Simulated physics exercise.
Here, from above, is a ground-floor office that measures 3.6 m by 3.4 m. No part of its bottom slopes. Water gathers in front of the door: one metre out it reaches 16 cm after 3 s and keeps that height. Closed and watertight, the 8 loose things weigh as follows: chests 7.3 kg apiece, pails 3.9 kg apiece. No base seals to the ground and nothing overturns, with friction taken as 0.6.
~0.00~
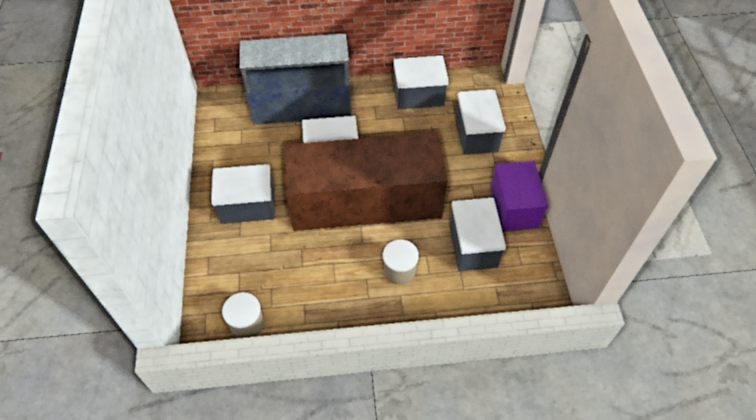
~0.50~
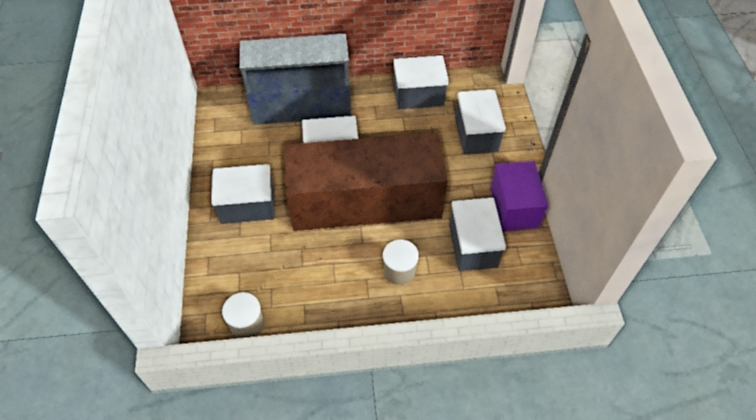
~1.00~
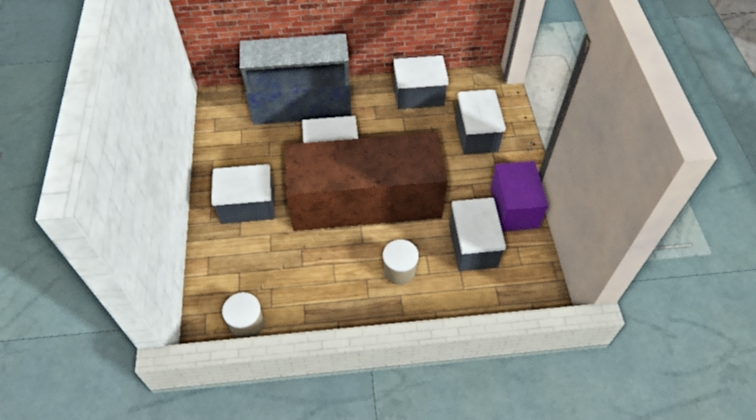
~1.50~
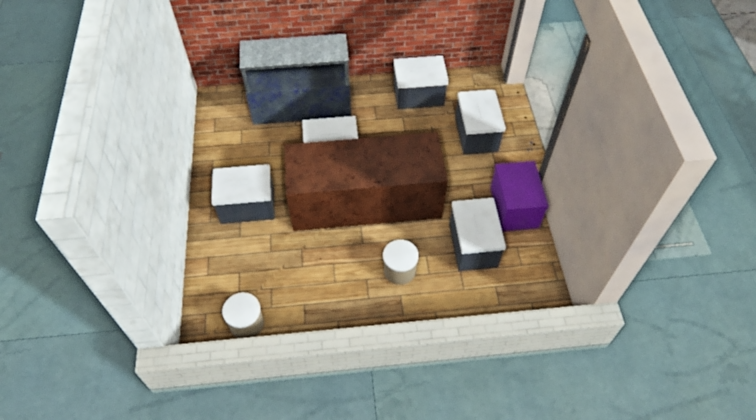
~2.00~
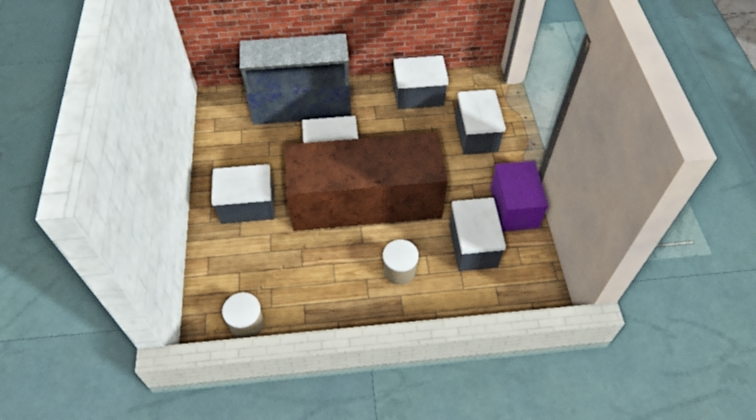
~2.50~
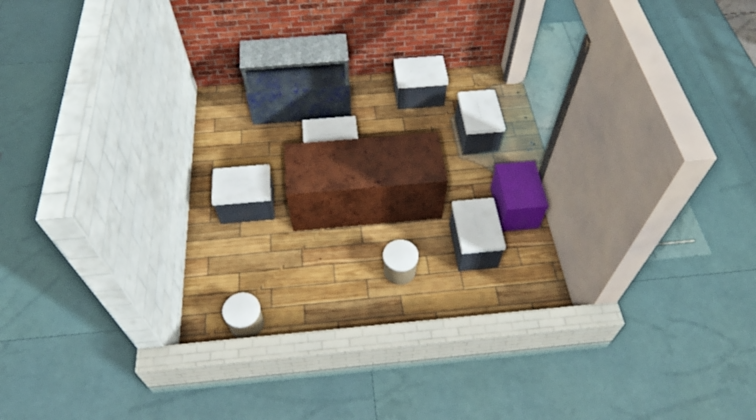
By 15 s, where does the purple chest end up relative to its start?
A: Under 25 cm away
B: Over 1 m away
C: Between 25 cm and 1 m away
(C) Between 25 cm and 1 m away.
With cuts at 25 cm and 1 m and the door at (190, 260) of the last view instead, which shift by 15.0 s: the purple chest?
In that case the purple chest goes a long way.
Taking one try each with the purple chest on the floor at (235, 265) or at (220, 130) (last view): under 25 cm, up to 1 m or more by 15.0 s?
Try one: Large displacement; try two: Negligible displacement.
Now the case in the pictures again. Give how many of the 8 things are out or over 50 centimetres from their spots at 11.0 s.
The answer is 5.
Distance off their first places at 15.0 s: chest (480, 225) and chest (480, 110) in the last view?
In turn: 40 cm, 250 cm.
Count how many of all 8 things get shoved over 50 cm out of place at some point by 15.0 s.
Result: 8.
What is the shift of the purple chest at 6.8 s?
Displacement near 10 cm.
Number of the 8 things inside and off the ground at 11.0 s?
Of them, 8.
After 3.5 s the purple chest is near (521, 185), 0.0 m from its start, aground; 0 afloat.
After 6.8 s the purple chest is near (530, 192), 0.1 m from its start, aground; 4 afloat.
After 11.0 s the purple chest is near (503, 187), 0.2 m from its start, afloat; 8 afloat.
After 15.0 s the purple chest is near (466, 146), 0.7 m from its start, afloat; 8 afloat.
